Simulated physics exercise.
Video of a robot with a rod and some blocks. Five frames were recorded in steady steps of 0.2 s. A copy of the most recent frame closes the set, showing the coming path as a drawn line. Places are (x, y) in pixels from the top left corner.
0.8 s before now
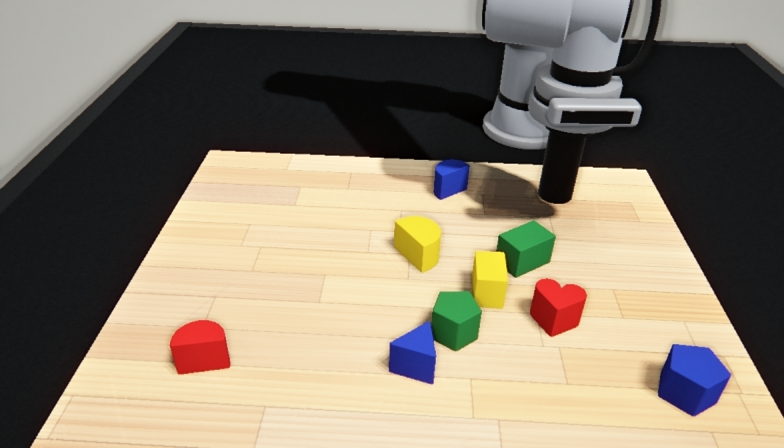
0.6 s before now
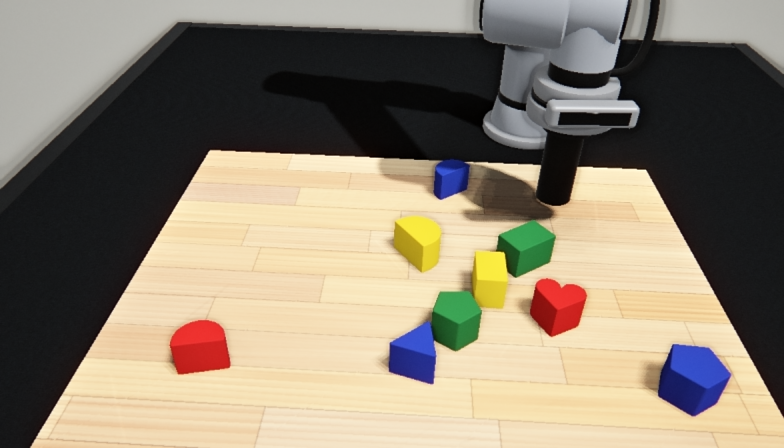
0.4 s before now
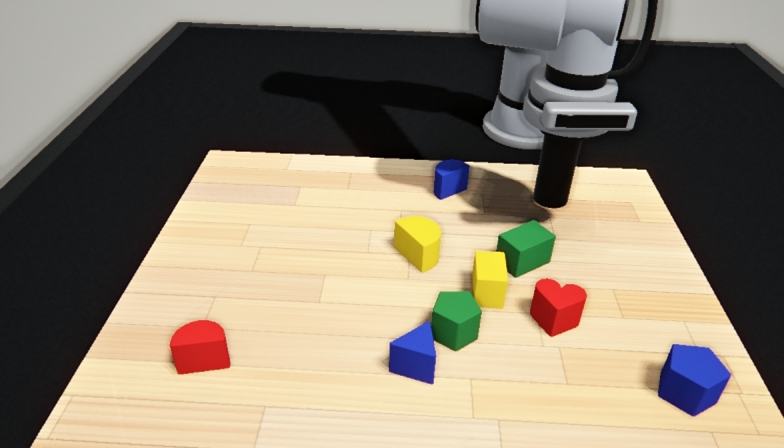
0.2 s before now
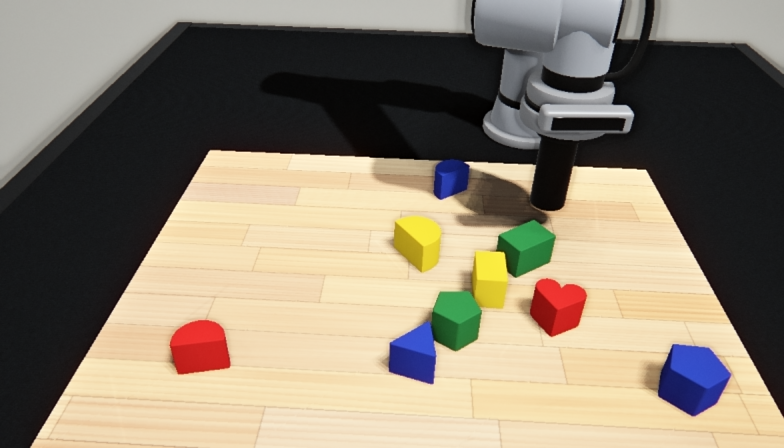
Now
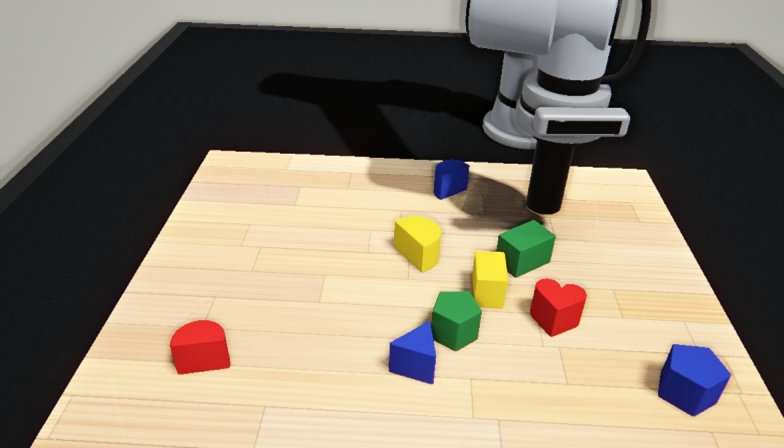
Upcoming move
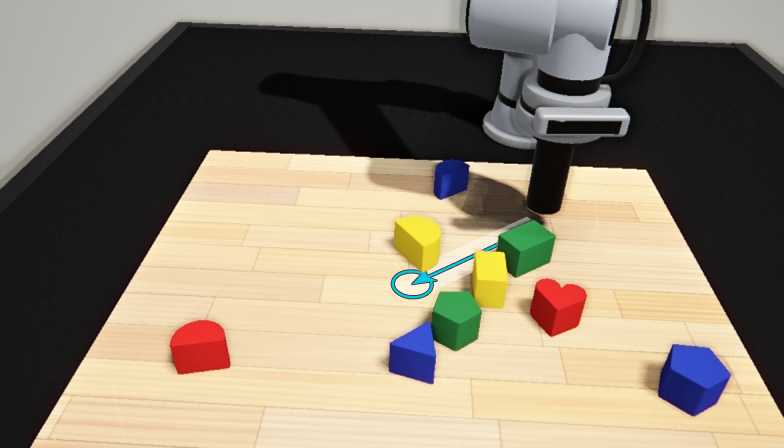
A robot arm's black rod shifts slightly down and to the left above a light wooden board, nearing a green block, while the scattered red, yellow, green and blue blocks all stay still.
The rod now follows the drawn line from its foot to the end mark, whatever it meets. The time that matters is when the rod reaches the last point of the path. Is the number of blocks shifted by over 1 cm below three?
Yes, that is what happens.
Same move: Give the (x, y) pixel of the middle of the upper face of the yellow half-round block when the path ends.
Final place: (402, 230).
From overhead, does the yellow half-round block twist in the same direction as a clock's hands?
Final answer: Yes.
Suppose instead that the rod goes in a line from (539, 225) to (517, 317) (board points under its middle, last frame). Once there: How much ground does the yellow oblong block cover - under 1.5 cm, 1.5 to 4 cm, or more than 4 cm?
The block shifts more than 4 cm.
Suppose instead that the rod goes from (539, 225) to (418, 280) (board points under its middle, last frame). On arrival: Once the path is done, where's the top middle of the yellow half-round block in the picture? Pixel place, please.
The top centre is at (398, 231).
The line goes from (539, 225) to (412, 284).
On the path given first. One third of the way, rod (503, 224); nothing pushed yet.
Two thirds of the way, rod (460, 243); nothing pushed yet.
At the end, rod (413, 263); yellow half-round block (402, 230), turned 50° clockwise; green oblong block unmoved.
